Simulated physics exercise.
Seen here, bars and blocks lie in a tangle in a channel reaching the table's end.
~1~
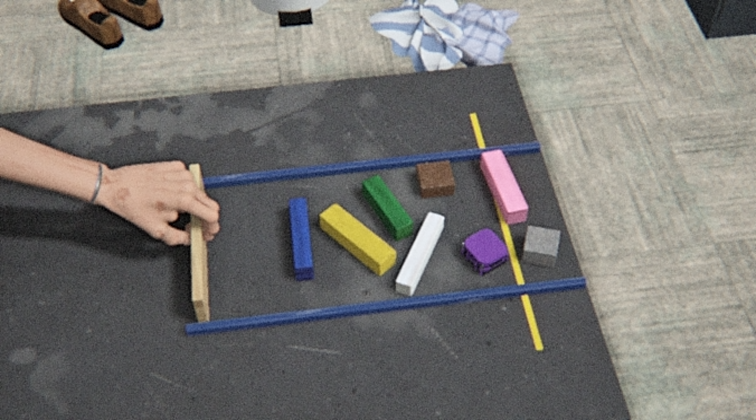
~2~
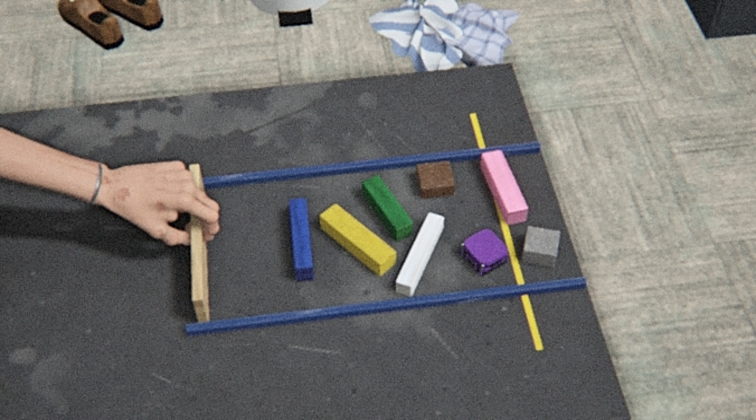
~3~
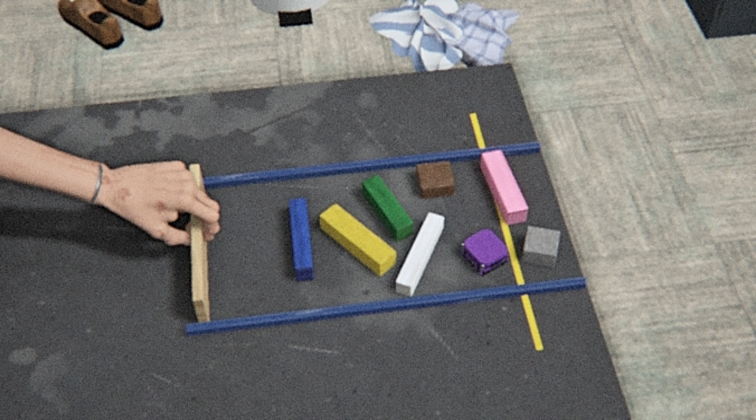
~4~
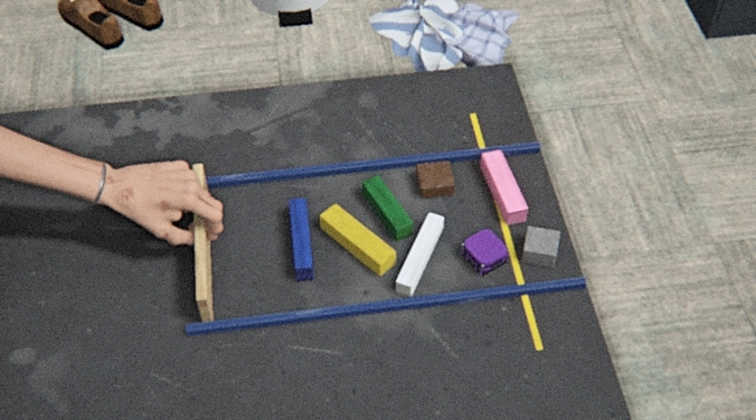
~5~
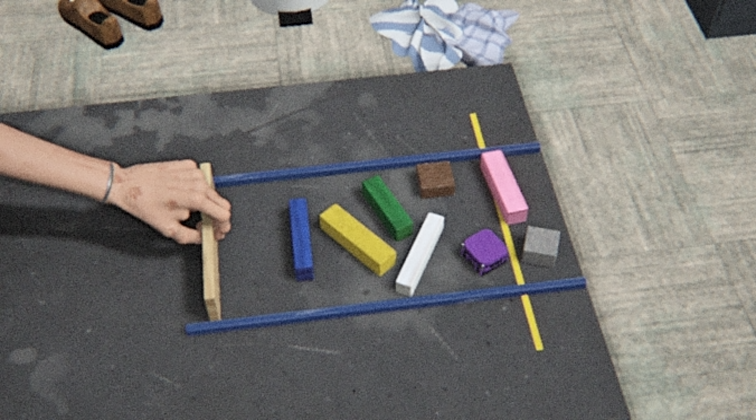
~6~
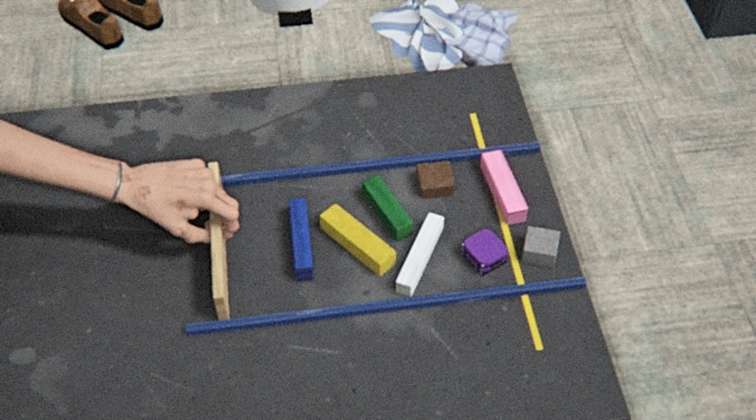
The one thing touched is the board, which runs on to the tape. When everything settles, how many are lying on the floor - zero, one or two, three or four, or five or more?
When it settles, three or four are on the floor.
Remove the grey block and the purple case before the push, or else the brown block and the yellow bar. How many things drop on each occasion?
I'd say 1 the first time and 1 the second time.
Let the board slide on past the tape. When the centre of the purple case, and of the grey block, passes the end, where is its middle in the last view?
First one: Around (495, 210). Other one: Around (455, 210).
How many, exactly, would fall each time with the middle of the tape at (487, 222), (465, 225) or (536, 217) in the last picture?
In order, the counts are 2, 1 and 6.
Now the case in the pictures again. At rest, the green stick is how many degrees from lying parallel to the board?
Angle: Around 30°.
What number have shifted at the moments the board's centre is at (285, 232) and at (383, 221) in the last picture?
The first number is 0, the next one 5.
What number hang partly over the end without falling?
Looks like 2 of them.
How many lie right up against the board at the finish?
Tally at the end: 1.
Soon after, none off yet; grey block at rest near (541, 246); pink stick at rest near (504, 187); purple case at rest near (485, 253).
In the end, the number that fall off is three or four; gone, brown block, purple case, pink stick and grey block.
